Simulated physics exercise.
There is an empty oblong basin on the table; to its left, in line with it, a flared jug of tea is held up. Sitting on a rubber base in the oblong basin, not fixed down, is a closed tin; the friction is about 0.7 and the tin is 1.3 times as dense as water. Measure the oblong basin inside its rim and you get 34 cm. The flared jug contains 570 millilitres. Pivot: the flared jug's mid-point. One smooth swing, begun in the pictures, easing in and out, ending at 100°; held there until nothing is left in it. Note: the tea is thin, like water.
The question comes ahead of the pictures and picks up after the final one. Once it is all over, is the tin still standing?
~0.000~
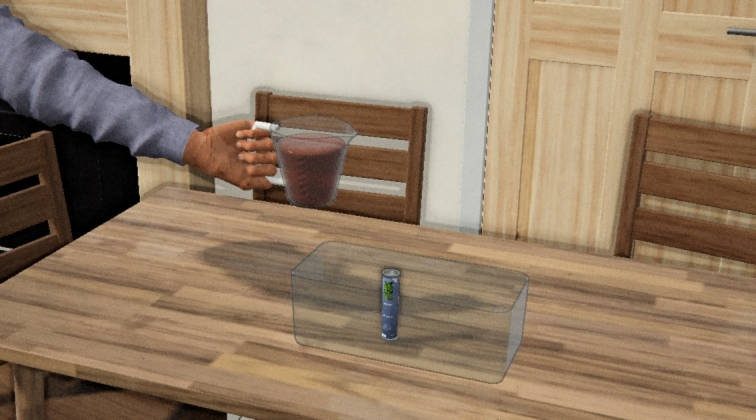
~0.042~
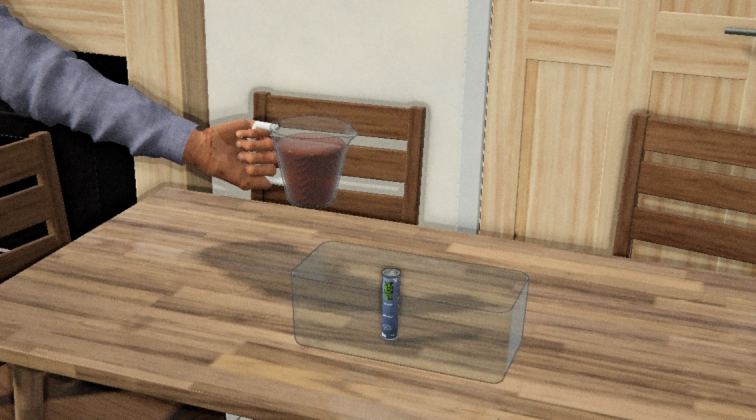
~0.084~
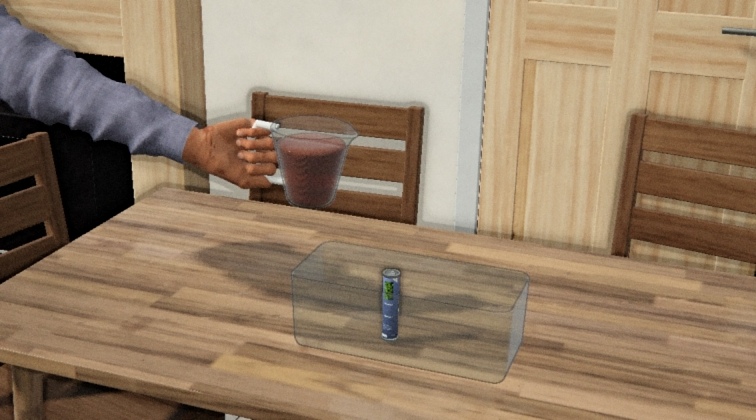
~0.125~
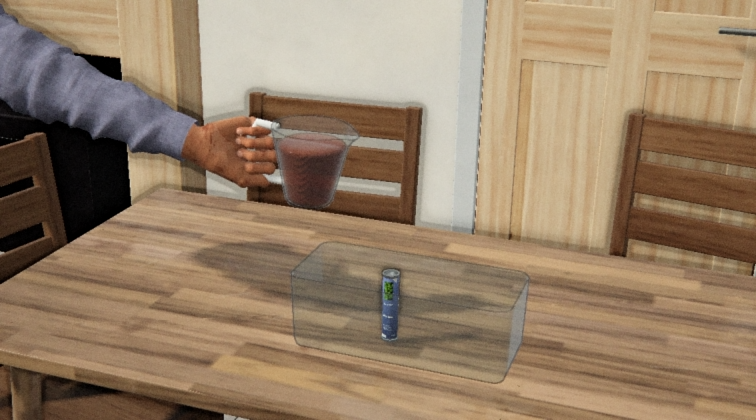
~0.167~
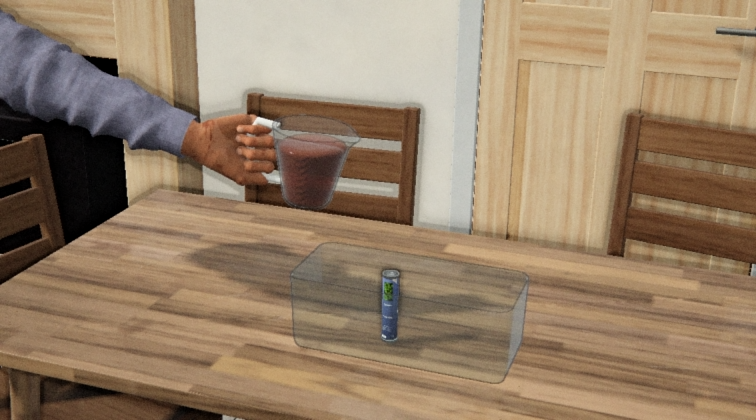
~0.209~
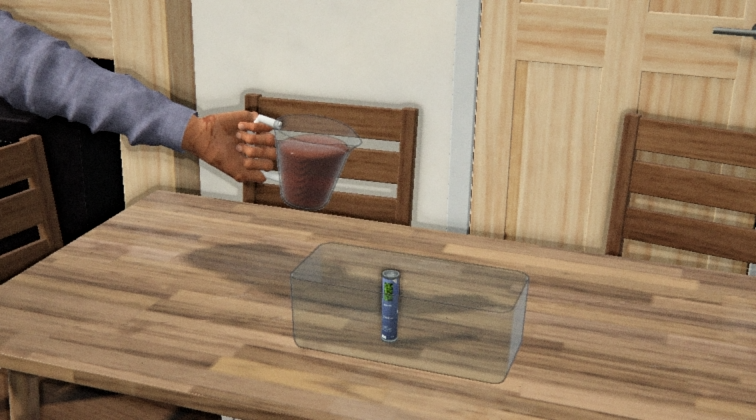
No.
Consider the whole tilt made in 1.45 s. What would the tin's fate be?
Outcome - the tin comes down.
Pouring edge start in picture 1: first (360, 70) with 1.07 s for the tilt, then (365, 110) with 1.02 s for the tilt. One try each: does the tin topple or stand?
Try 1: Still standing; try 2: Still standing.
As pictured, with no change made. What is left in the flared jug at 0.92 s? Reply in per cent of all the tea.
Close to 22 percent of the total.
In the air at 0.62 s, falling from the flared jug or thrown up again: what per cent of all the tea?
Some 18 % is the figure.
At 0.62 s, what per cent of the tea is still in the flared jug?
Close to 80 percent of the liquid remains at that time.
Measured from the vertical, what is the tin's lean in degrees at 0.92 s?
Measured tilt, approx.: 0 degrees.
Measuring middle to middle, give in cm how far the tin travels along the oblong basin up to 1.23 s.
About 7 cm.
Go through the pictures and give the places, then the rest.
It leans 0°; its right rim is at (357, 134); the tea meets the walls at (281, 137) and (346, 146); the oblong basin's rim runs from (307, 258) to (520, 295); the tin's top is at (391, 276), in the first picture.
It leans 0°; its right rim is at (357, 134); the tea meets the walls at (281, 137) and (346, 146), in the second picture.
It leans 2°; its right rim is at (358, 135); the tea meets the walls at (281, 137) and (346, 146), in the third picture.
It leans 3°; its right rim is at (359, 137); the tea meets the walls at (282, 137) and (346, 147), in the fourth picture.
It leans 6°; its right rim is at (360, 140); the tea meets the walls at (282, 138) and (347, 148), in the fifth picture.
It leans 9°; its right rim is at (361, 143); the tea meets the walls at (283, 139) and (349, 149), in the sixth picture.
Then, 0.62 s in, the tilt is 62° and 80 per cent is still to pour; the tin stands where it began.
Then, 0.92 s in, the tilt is 95° and 22 per cent is still to pour; the tin stands where it began.
Then, 1.23 s in, the tilt is 100° and 0 per cent is still to pour; the tin lies on its side.
Then, 1.57 s in, the tilt is 100° and 0 per cent is still to pour; the tin lies on its side.
Finally, the tin lies on its side.
